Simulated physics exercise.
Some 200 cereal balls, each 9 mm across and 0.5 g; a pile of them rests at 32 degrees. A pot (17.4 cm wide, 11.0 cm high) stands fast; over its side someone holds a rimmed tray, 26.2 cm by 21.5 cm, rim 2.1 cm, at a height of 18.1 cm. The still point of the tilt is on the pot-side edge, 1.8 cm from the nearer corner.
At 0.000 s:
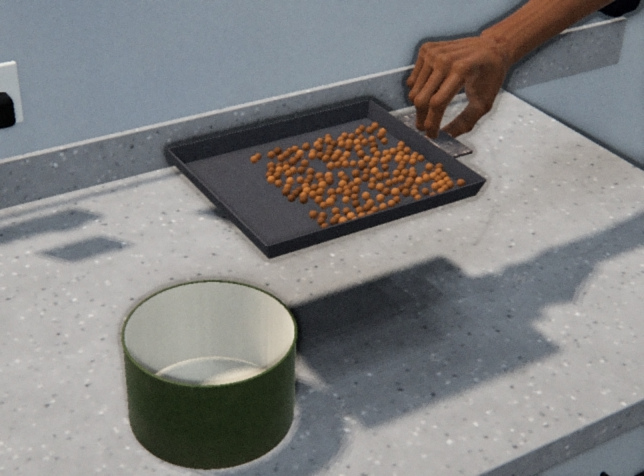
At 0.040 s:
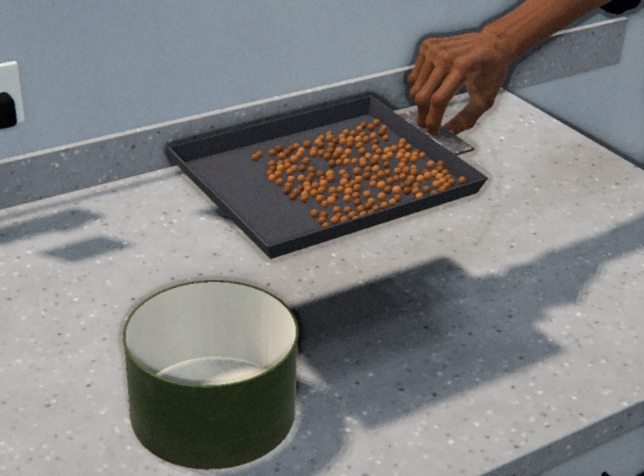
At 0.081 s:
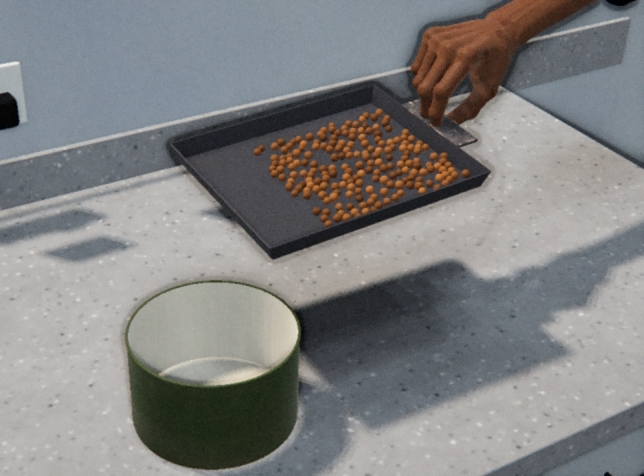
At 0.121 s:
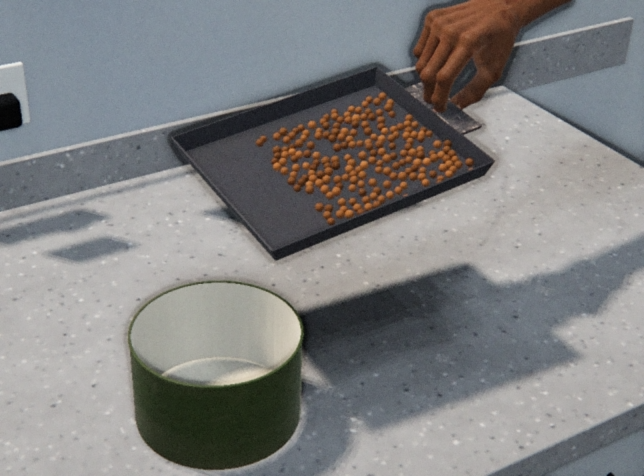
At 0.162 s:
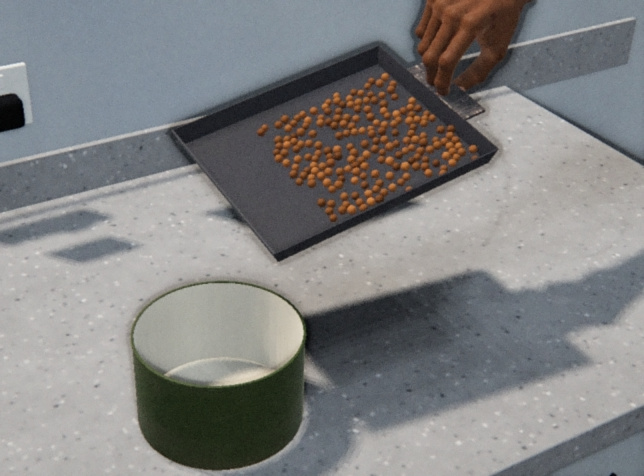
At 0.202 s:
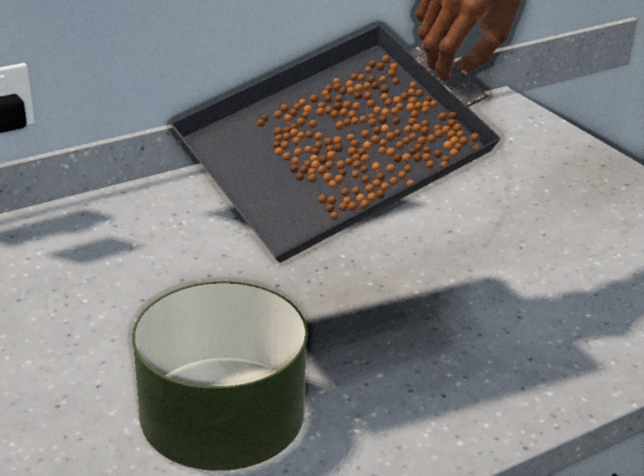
A dark rimmed tray scattered with small orange-brown balls sits nearly level above a speckled counter, held at its far right by a hand, near a green pot. The hand then lifts that side, slowly at first and then more steeply, slanting the tray down toward the pot as the balls stay spread across it.
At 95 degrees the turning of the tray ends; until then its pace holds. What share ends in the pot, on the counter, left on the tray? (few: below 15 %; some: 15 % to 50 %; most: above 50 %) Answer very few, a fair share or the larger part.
Pot the larger part, counter very few, tray very few.
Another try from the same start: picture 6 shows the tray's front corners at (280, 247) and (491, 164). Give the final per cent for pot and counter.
Pot 65, counter 35.
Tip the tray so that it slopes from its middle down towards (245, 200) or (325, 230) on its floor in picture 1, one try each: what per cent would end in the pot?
About 50 and 55 per cent.
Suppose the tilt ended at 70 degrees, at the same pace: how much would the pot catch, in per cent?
In that case some 80 per cent.
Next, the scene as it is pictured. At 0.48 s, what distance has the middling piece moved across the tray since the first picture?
Some 7 cm.
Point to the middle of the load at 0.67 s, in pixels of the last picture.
Near (274, 269).
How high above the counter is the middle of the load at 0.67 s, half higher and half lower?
Roughly 18 cm.
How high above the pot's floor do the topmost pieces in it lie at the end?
Some 2.5 cm.
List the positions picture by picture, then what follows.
Tray tilt 0 degrees, front corners at (270, 241) and (478, 178); middle of the pieces at (356, 174); pot at (210, 330), in the first picture.
Tray tilt 1 degrees, front corners at (271, 241) and (479, 176); middle of the pieces at (357, 172), in the second picture.
Tray tilt 4 degrees, front corners at (273, 242) and (482, 170), lowest corner left front; middle of the pieces at (360, 166), in the third picture.
Tray tilt 8 degrees, front corners at (275, 244) and (486, 159), lowest corner left front; middle of the pieces at (363, 156), in the fourth picture.
Tray tilt 14 degrees, front corners at (277, 247) and (489, 148), lowest corner left front; middle of the pieces at (365, 145), in the fifth picture.
Tray tilt 19 degrees, front corners at (278, 249) and (491, 137), lowest corner left front; middle of the pieces at (366, 134); pot at (220, 331). Its pace works out near 135 degrees a second, in the sixth picture.
After 0.48 s, tilt 56 degrees; the tray holds 100 %, the pot 0 %.
After 0.67 s, tilt 82 degrees; the tray holds 65 %, the pot 5 %.
After 0.98 s, tilt 95 degrees; the tray holds 0 %, the pot 95 %.
By 1.7 s all is still; pot 100 %, counter 0 %, tray 0 %.
